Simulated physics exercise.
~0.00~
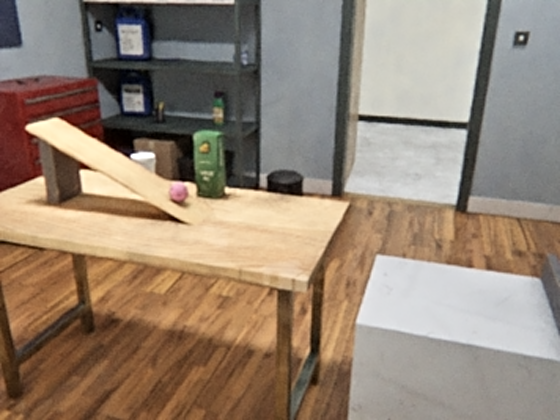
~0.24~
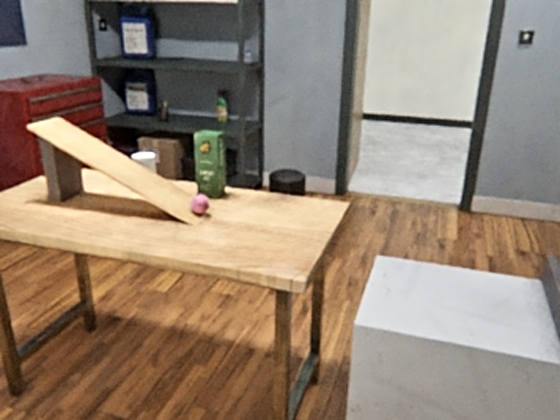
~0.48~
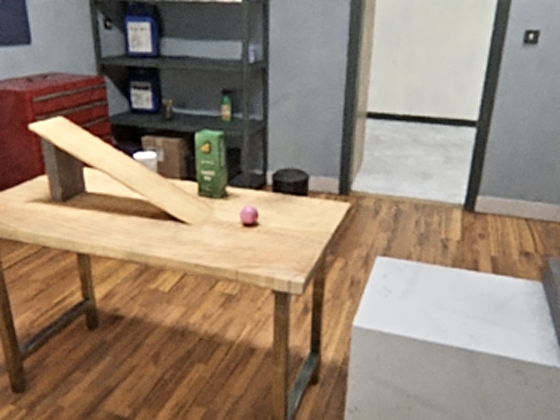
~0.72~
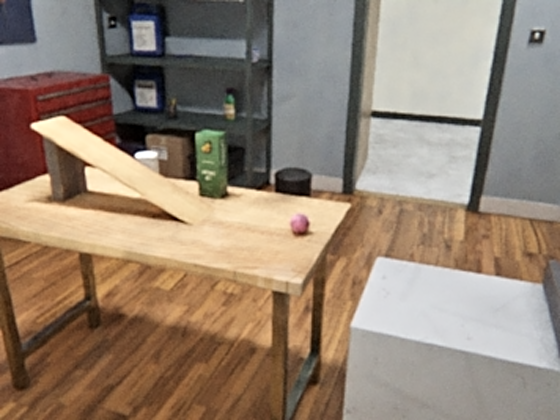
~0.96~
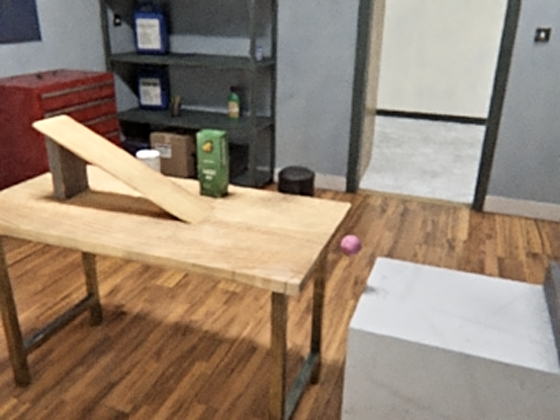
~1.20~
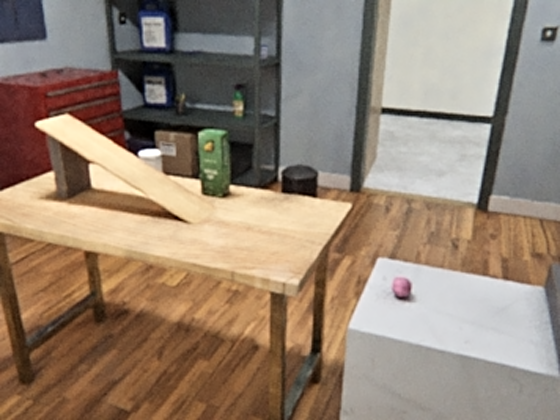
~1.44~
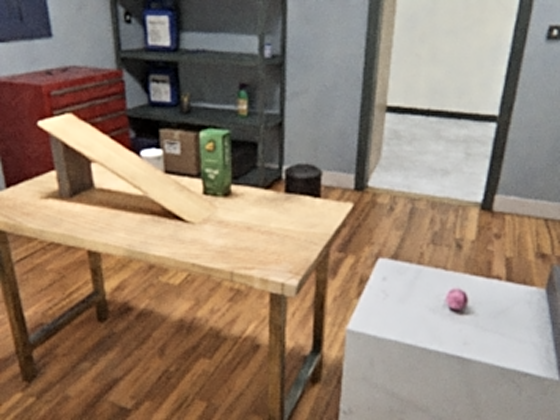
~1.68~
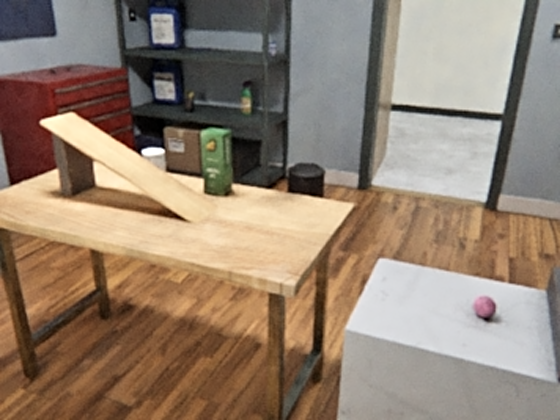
In a workshop-like room, a pink ball rolled down a wooden ramp and along the table past a green carton, then dropped off the right edge, cleared the gap and landed on a lower white cabinet, where it rolled farther right and stayed on top.
